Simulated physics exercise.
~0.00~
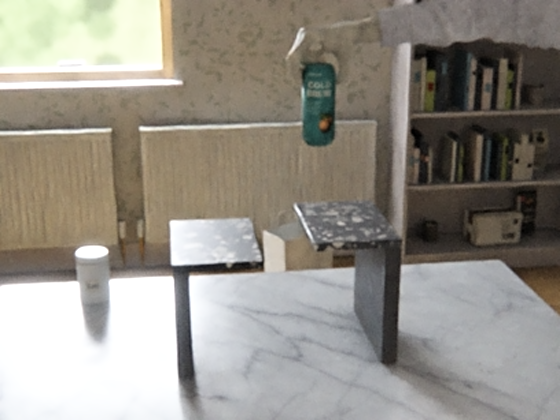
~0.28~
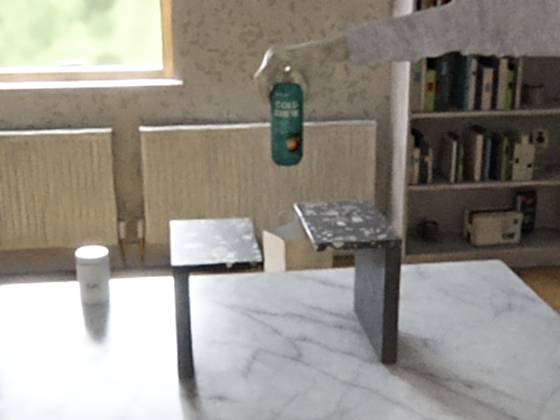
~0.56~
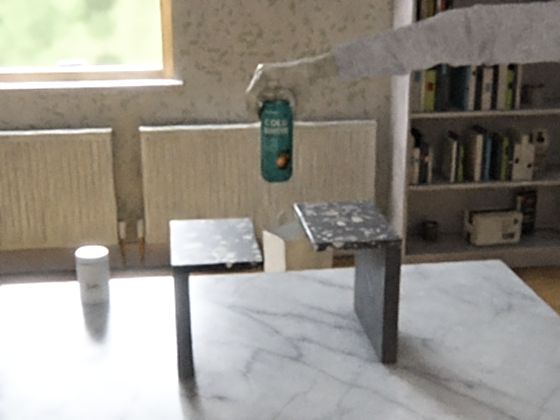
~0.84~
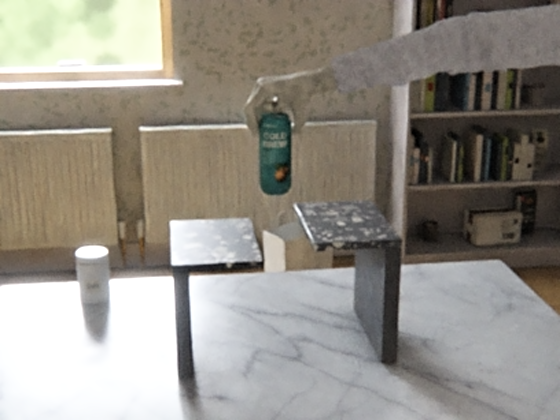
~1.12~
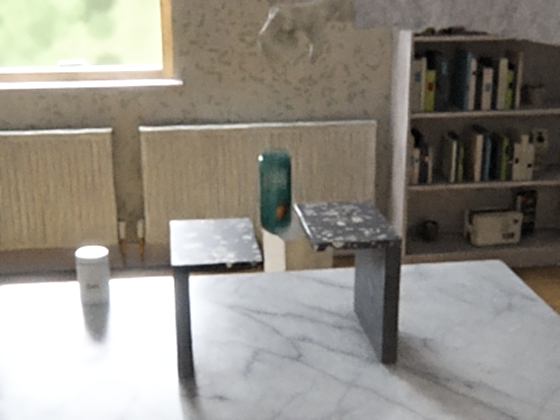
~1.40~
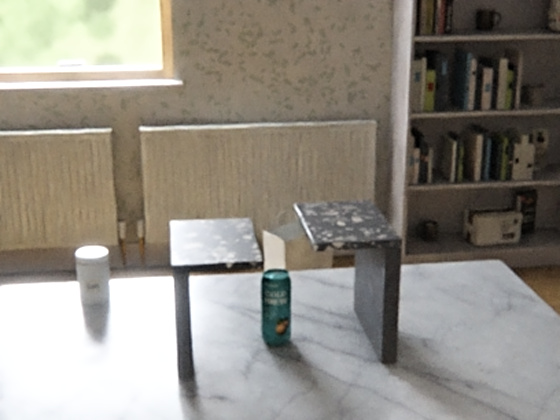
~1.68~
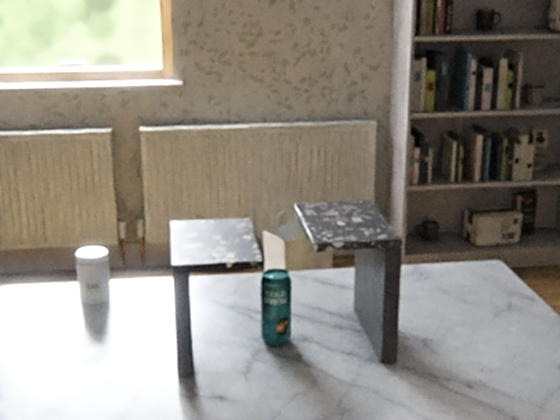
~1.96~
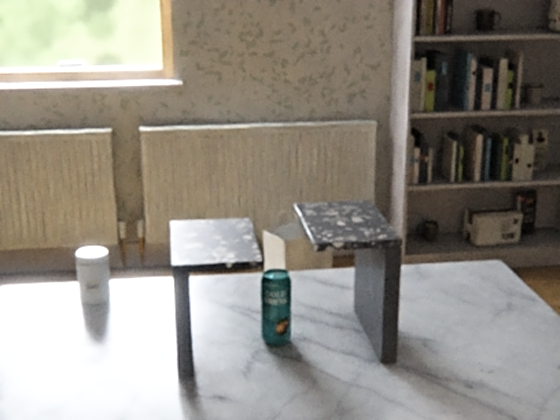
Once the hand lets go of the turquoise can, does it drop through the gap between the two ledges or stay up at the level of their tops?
It drops through the gap and ends up standing upright on the marble surface between the ledges.
